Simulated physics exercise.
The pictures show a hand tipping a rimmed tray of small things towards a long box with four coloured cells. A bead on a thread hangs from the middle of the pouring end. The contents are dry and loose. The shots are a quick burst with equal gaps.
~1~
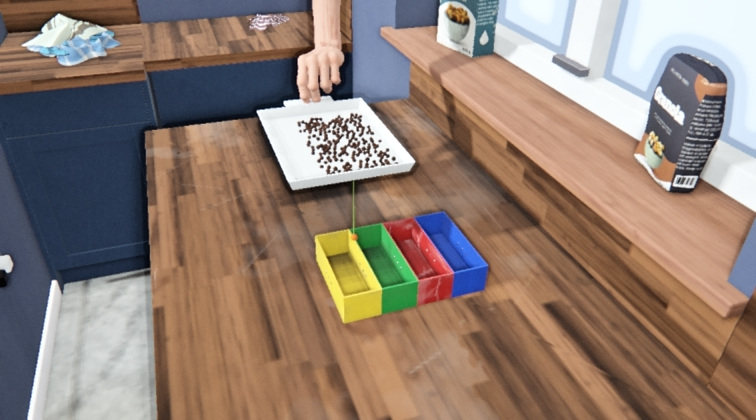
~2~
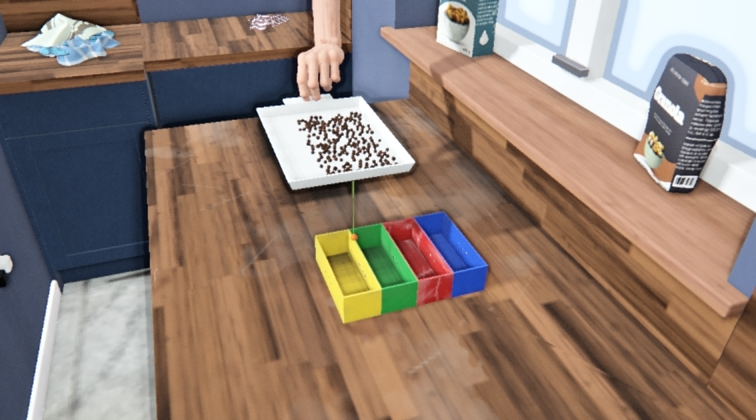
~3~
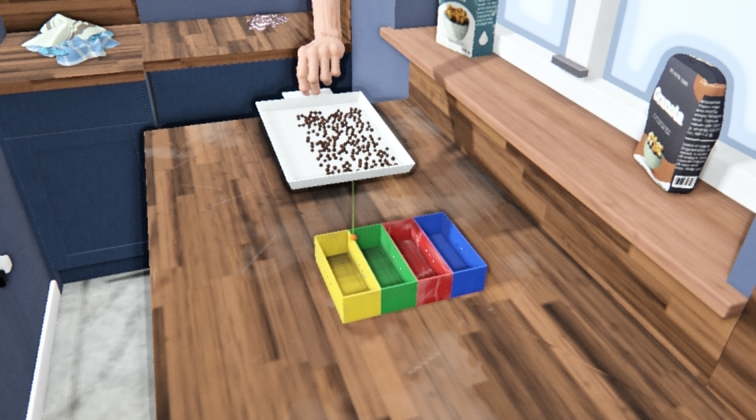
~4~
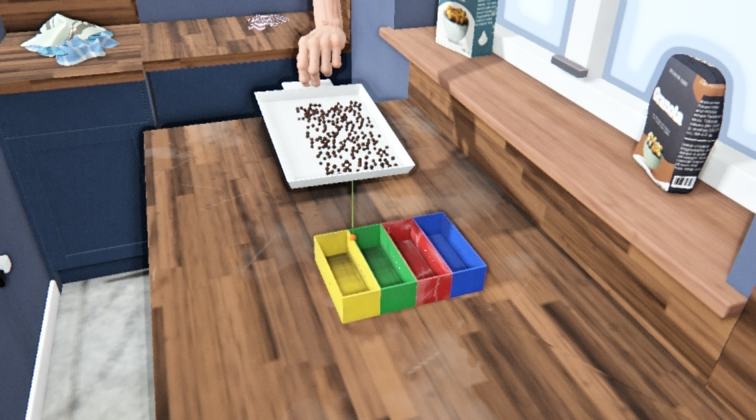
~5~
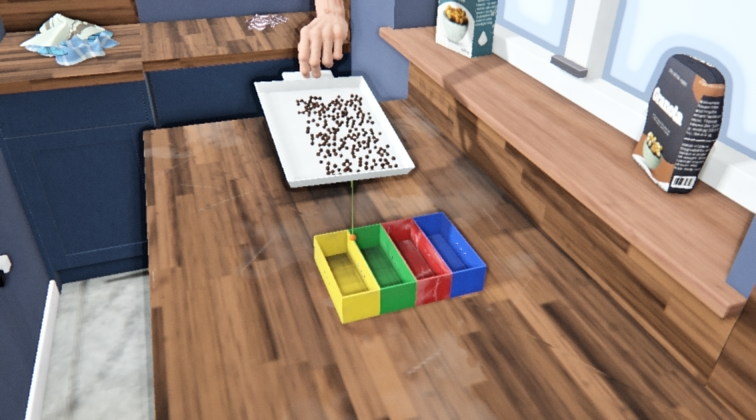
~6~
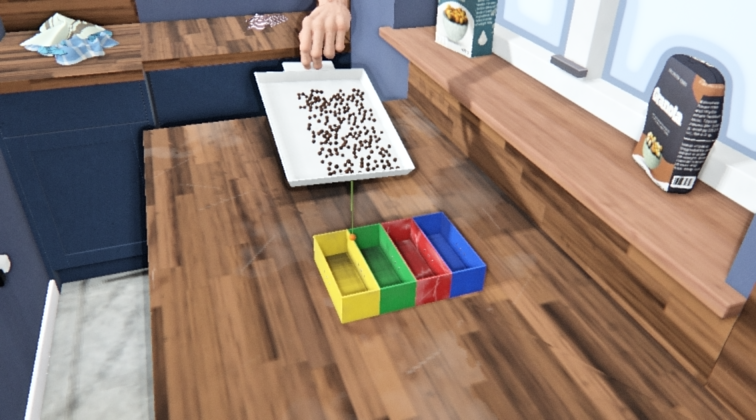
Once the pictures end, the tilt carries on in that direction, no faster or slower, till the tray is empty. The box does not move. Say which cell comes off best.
It favours the red compartment.
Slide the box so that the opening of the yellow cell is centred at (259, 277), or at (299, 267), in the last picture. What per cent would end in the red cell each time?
Near 0 % and 20 %.
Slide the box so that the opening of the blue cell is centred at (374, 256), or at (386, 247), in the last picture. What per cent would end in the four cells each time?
Roughly 30 per cent, and 50 per cent.
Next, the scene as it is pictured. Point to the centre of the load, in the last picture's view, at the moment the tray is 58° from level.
Around (386, 170).
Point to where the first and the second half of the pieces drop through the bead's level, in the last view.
Early half (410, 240), late half (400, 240).
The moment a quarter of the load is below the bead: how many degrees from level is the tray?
Roughly 80°.
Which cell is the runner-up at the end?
In second place: The green cell.
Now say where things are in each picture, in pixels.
Corners of the pouring end near (292, 179) and (410, 160), level; middle of the load near (350, 141), allspice berries; bead on its thread near (354, 237); yellow cell near (363, 303); green cell near (400, 295); red cell near (435, 287); blue cell near (469, 279), in the first frame.
Corners of the pouring end near (292, 179) and (409, 161), level; middle of the load near (350, 140), in the second frame.
Corners of the pouring end near (292, 179) and (409, 162), tipped barely, lowest at the right corner; middle of the load near (350, 138), in the third frame.
Corners of the pouring end near (292, 178) and (409, 163), tipped a little, lowest at the right corner; middle of the load near (350, 134), in the fourth frame.
Corners of the pouring end near (292, 178) and (409, 164), tipped a little, lowest at the right corner; middle of the load near (350, 131), in the fifth frame.
Corners of the pouring end near (292, 177) and (409, 165), tipped clearly, lowest at the right corner; middle of the load near (352, 129), near half on the move; yellow cell near (361, 304); green cell near (398, 295); red cell near (433, 287); blue cell near (468, 279), in the sixth frame.
Shortly afterwards, tray tipped steeply; the bulk on the tray; a little in the red cell; only a few in the green cell; a little falling or outside the box.
Next, tray tipped right over; a little on the tray; near half in the red cell; near a quarter in the green cell; only a few in the yellow cell; only a few in the blue cell; near a quarter falling or outside the box.
Some moments later, tray tipped past a quarter turn; near two thirds in the red cell; near a third in the green cell; only a few in the yellow cell; only a few in the blue cell.
In the end, tray tipped past a quarter turn; near two thirds in the red cell; near a third in the green cell; only a few in the yellow cell; only a few in the blue cell.
